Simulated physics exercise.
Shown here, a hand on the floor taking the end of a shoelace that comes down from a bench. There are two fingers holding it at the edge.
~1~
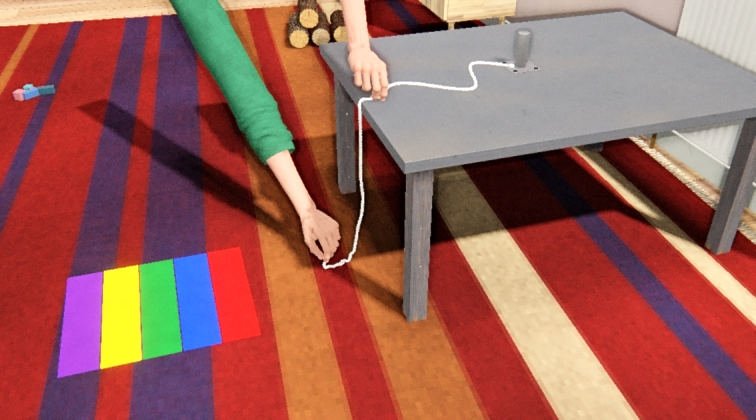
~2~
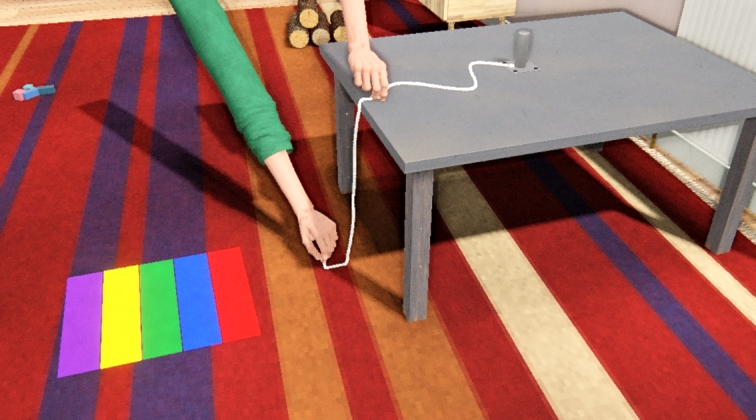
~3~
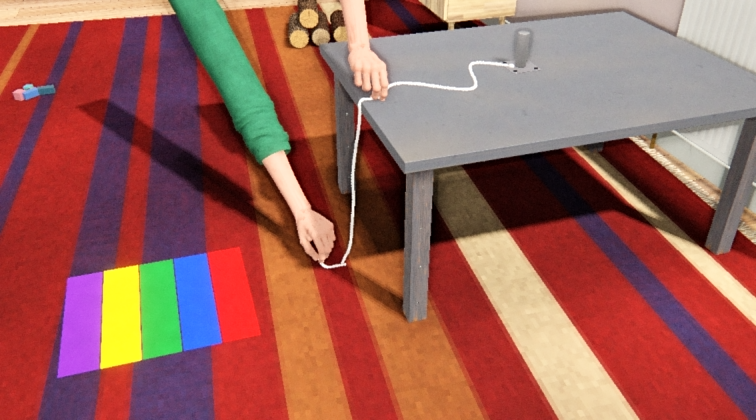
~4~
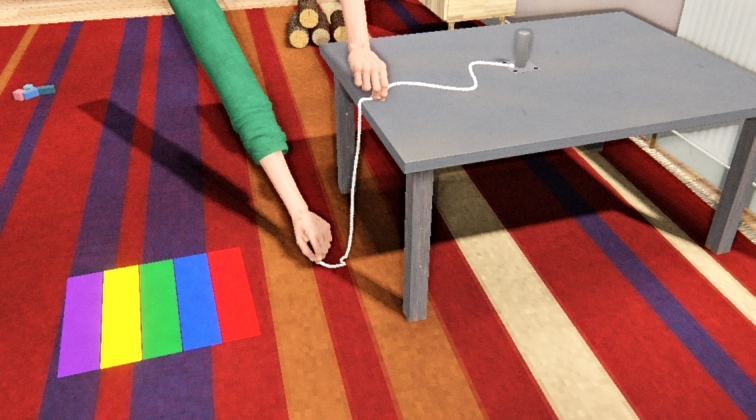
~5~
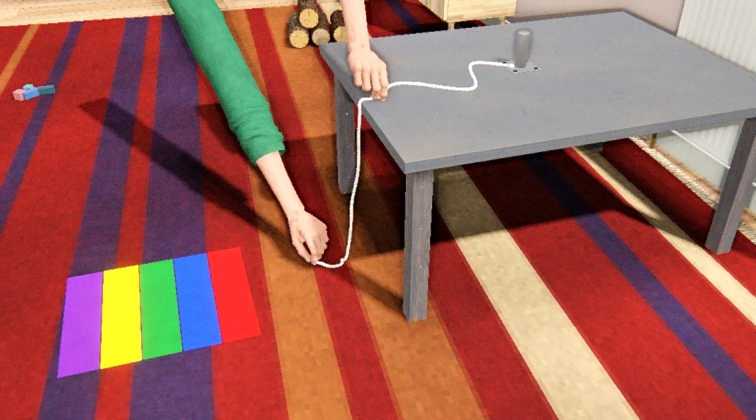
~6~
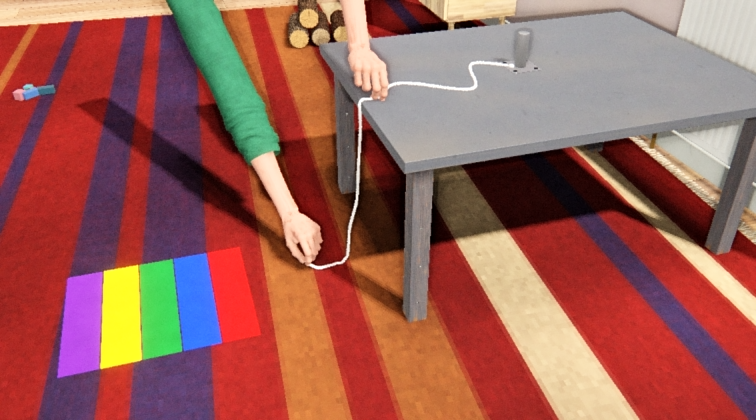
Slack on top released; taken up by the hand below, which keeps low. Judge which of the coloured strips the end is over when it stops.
It is over the yellow strip.
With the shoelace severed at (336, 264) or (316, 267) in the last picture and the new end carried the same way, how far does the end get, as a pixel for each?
Near (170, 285) and (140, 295).
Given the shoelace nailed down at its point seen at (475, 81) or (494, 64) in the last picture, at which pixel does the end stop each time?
It would be somewhere around (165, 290) the first time and (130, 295) the second.
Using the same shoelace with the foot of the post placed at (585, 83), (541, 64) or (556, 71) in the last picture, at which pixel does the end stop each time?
In pixels, the answers are (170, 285), (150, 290) and (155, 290).
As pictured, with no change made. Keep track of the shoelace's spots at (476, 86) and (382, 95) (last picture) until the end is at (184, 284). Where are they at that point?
Around (428, 85) and (348, 142).
Soon after, end near (184, 284); over blue.
Then, end near (143, 292); over green.
At full stretch, end near (118, 297); over yellow. The yellow one.
